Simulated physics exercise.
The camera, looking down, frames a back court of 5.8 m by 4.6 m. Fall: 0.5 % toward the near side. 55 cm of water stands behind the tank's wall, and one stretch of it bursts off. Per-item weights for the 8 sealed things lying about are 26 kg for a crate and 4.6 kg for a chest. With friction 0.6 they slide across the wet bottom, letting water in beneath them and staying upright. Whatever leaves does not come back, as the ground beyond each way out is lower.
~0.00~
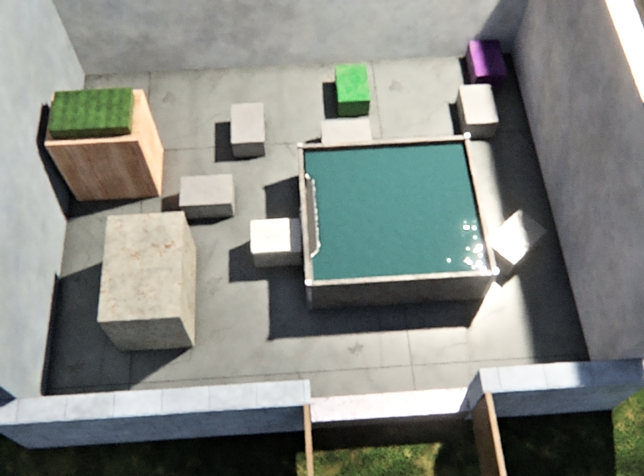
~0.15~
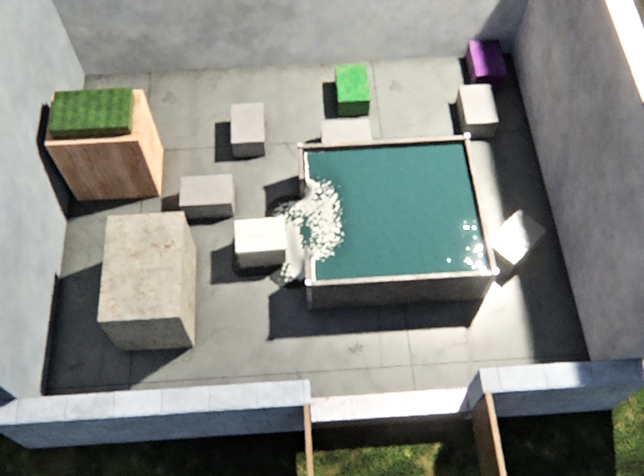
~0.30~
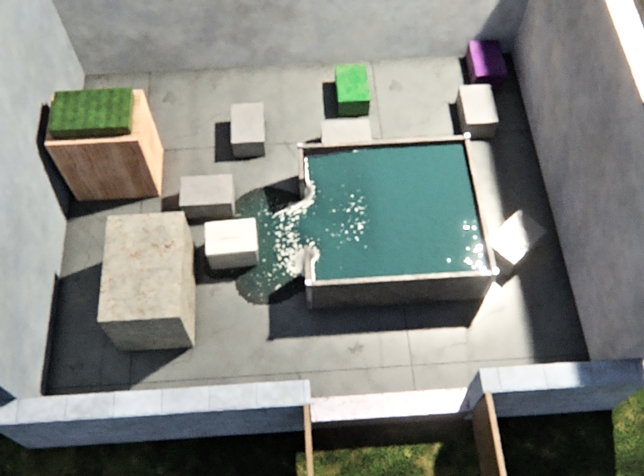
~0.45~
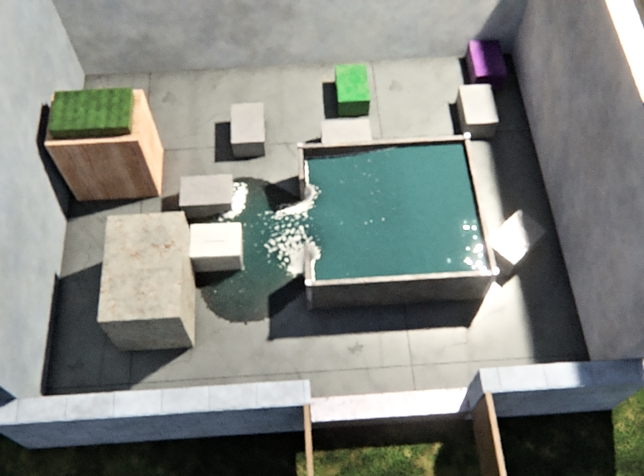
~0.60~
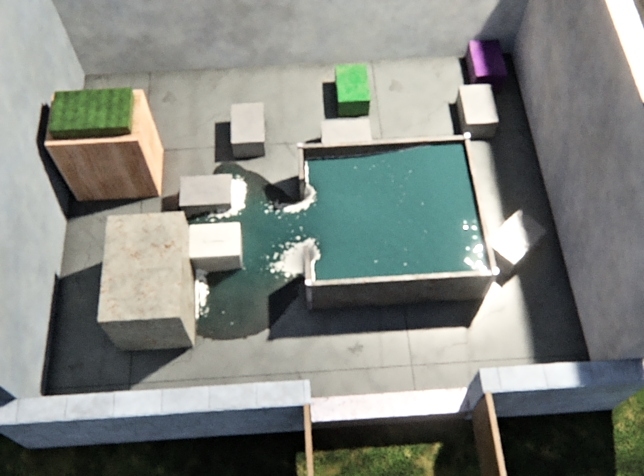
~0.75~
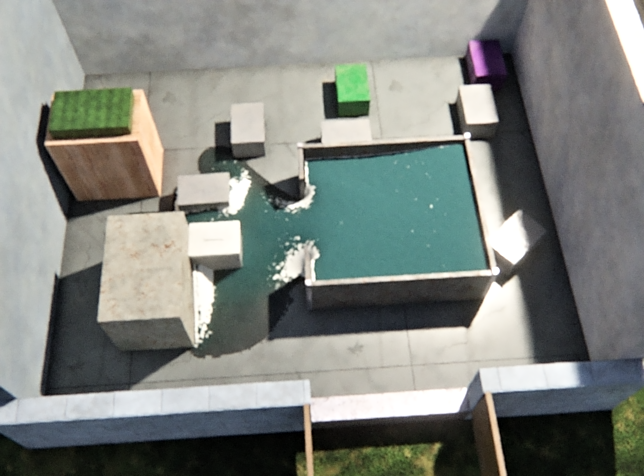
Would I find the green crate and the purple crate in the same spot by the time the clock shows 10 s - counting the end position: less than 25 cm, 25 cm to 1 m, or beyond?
At the end, I'd say the green crate remains almost still. I'd say the purple crate remains almost still.
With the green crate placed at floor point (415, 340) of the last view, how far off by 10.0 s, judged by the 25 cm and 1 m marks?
Short answer: It goes only partway.
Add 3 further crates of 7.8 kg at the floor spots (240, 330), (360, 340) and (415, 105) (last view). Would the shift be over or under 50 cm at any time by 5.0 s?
In that order: More, more, under.
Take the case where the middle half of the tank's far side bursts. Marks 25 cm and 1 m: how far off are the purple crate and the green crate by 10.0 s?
Then the purple crate ends far away, the green crate travels far.
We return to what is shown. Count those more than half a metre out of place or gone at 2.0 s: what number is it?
It comes to 2.
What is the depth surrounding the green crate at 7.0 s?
Roughly 2 cm at that moment.
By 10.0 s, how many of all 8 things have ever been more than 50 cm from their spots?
Count: 2.
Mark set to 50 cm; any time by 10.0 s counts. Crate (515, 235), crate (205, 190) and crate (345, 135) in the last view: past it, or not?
Within, beyond, within.
After 2.0 s the green crate is near (353, 82), 0.0 m from its start, aground; the purple crate is near (488, 57), 0.0 m from its start, aground; 0 of 8 are out; 1 afloat.
After 4.5 s the green crate is near (353, 82), 0.0 m from its start, aground; the purple crate is near (488, 57), 0.0 m from its start, aground; 0 of 8 are out; 1 afloat.
After 7.0 s the green crate is near (353, 82), 0.0 m from its start, aground; the purple crate is near (488, 57), 0.0 m from its start, aground; 0 of 8 are out; 1 afloat.
After 10.0 s the green crate is near (353, 82), 0.0 m from its start, aground; the purple crate is near (488, 57), 0.0 m from its start, aground; 0 of 8 are out; 1 afloat.
